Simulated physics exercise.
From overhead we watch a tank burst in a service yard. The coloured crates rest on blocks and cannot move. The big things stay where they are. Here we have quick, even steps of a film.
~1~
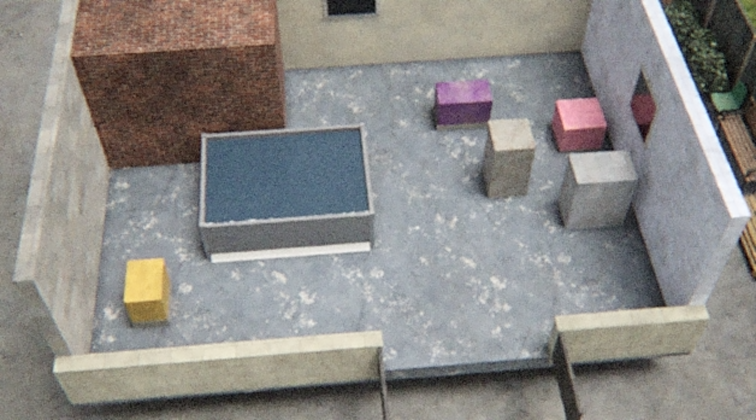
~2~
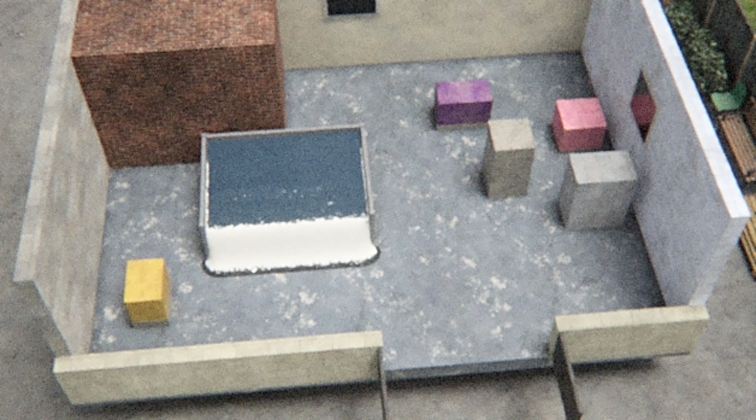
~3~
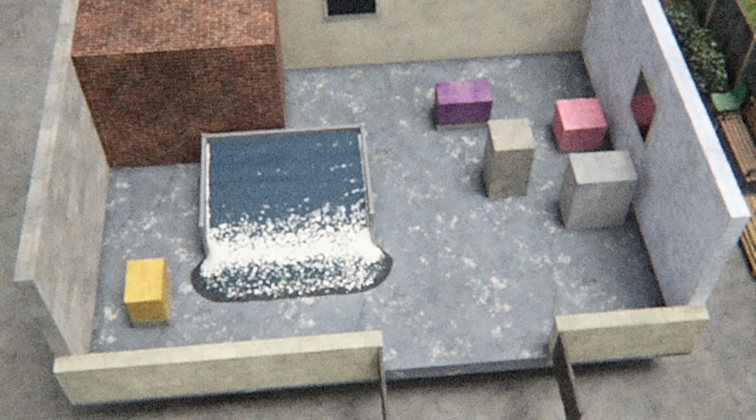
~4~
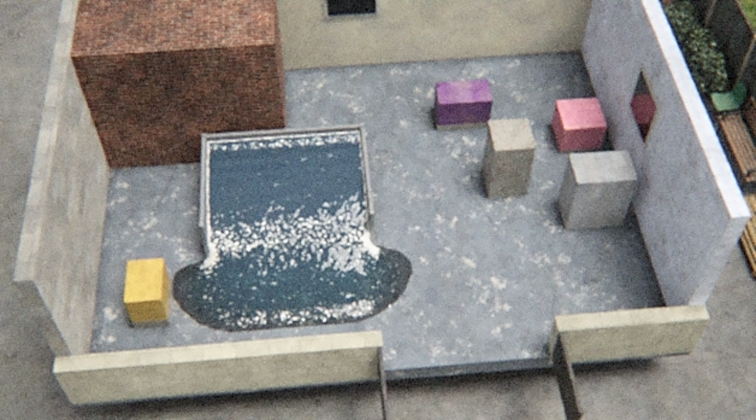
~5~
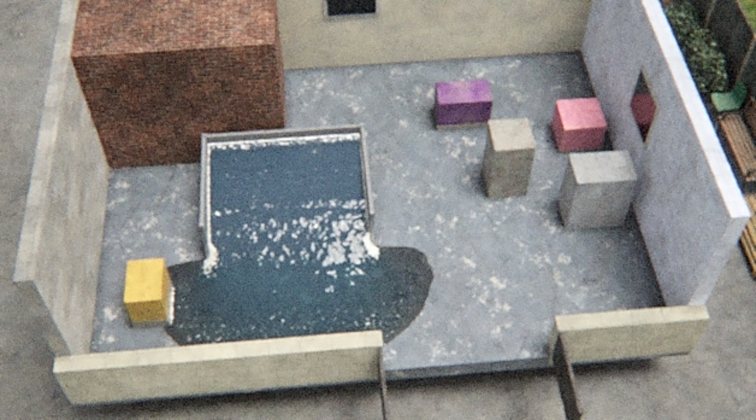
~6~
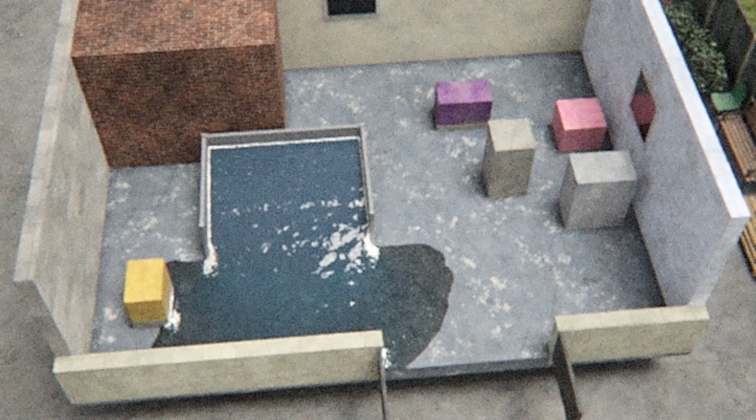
Water bursts from the near side of a raised tank in a walled yard seen from above, foaming white, then spreading as a dark sheet over the mottled grey floor. It reaches the yellow block at left and the low front wall, widening rightward to the wall's gap. A brick structure stands behind at left, while purple, pink and grey blocks stay dry and still at right.
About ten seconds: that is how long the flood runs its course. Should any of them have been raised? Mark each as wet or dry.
Purple crate: Dry; yellow crate: Wet; pink crate: Wet.
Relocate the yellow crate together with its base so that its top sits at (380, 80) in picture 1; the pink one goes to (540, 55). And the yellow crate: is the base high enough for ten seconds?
Outcome: Yellow crate is left alone.
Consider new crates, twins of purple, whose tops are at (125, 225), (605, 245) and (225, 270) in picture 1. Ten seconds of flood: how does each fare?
In the listed order, the first crate gets reached, the second gets reached, while the third gets reached.
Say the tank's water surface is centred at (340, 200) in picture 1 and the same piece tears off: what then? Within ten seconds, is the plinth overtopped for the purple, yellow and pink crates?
I'd say the purple one is unharmed, the yellow one is overrun and the pink one is overrun.
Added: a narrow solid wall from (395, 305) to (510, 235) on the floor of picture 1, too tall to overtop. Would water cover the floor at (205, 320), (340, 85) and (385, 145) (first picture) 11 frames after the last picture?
Outcome by spot, in order - watered, unwatered, unwatered.
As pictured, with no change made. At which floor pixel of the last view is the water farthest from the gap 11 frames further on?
The farthest wet point should be near (563, 341).
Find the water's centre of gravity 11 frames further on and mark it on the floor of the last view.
Centre point: Around (276, 290).
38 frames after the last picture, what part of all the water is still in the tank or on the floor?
My figure: Some 82 per cent.
A moment on, water covers 25 % of the floor; the purple crate not reached, the yellow crate water round its plinth, the pink crate not reached.
Next, water covers 30 % of the floor; the purple crate not reached, the yellow crate water round its plinth, the pink crate not reached.
Then, water covers 55 % of the floor; the purple crate not reached, the yellow crate water round its plinth, the pink crate not reached.
Later, water covers 75 % of the floor; the purple crate water round its plinth, the yellow crate water round its plinth, the pink crate water round its plinth.
In the end, water covers 90 % of the floor; the purple crate stayed above the water, the yellow crate was topped, the pink crate was topped.
